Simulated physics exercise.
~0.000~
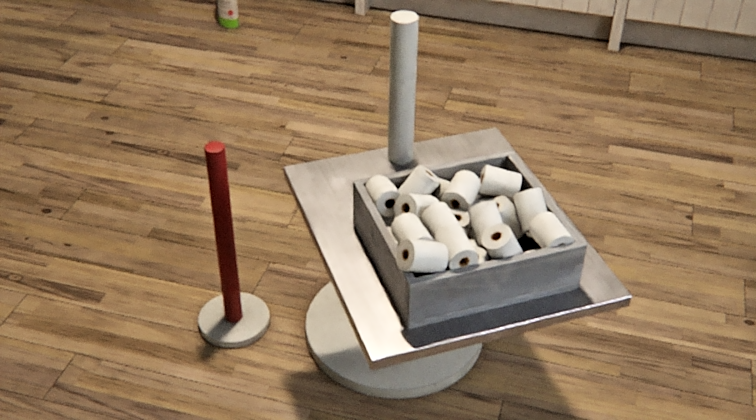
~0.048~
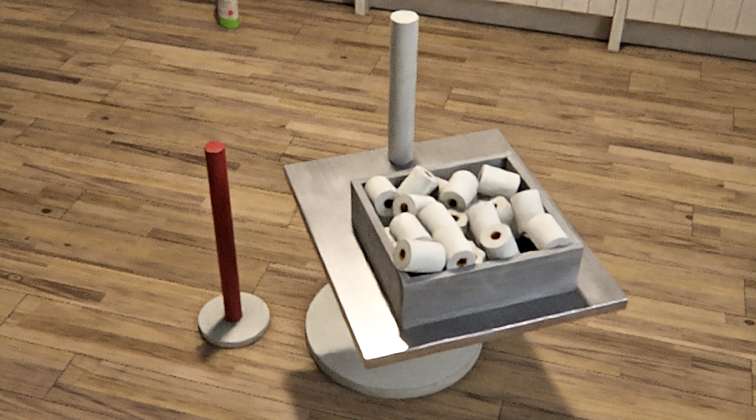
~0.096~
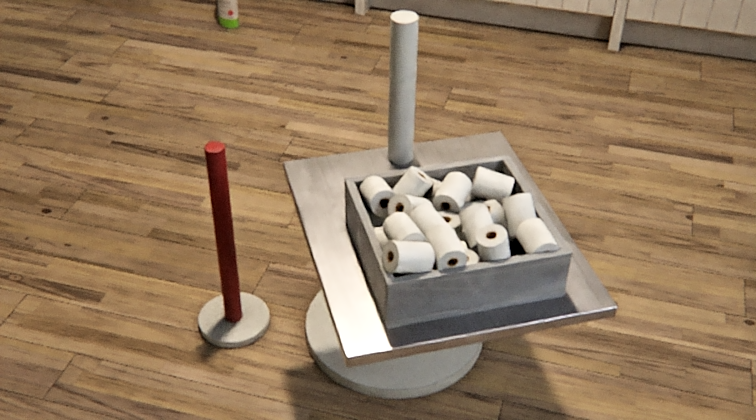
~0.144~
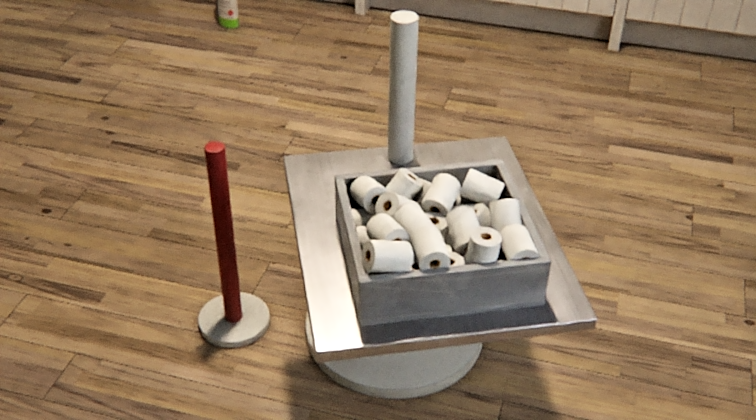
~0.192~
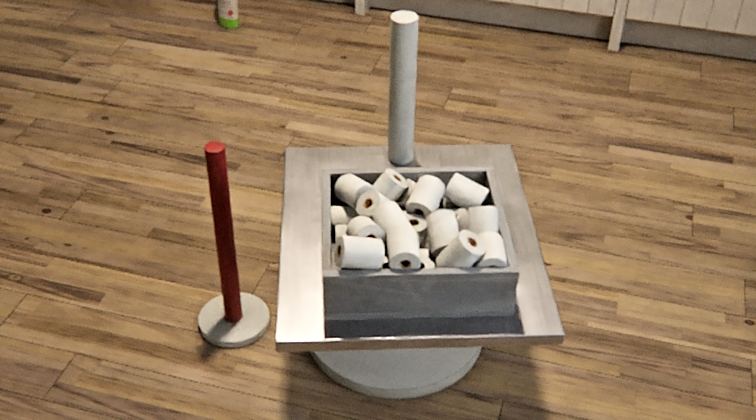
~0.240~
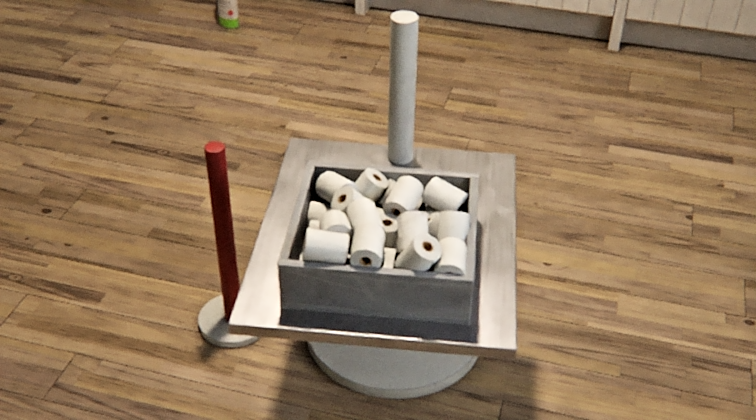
On a wooden floor, a square shelf carrying a grey crate of paper rolls swings left around its post.
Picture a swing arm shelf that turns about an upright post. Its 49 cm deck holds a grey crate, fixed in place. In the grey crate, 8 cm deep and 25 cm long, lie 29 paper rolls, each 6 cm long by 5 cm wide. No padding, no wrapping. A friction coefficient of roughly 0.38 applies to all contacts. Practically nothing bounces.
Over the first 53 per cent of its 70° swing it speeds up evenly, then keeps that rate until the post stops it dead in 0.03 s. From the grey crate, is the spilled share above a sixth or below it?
Below a sixth.
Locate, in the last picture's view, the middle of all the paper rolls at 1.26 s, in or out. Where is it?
Middle: About (260, 189) px.
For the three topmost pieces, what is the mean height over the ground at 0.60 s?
62 cm.
After 0.40 s, it reaches the stop.
After 0.48 s, grey crate 29 in, 0 out.
After 0.60 s, grey crate 29 in, 0 out.
After 0.82 s, grey crate 28 in, 1 out.
Outcome (at 1.26 s), grey crate 28 in, 1 out. Asked share, 1 of 29, 3 per cent.
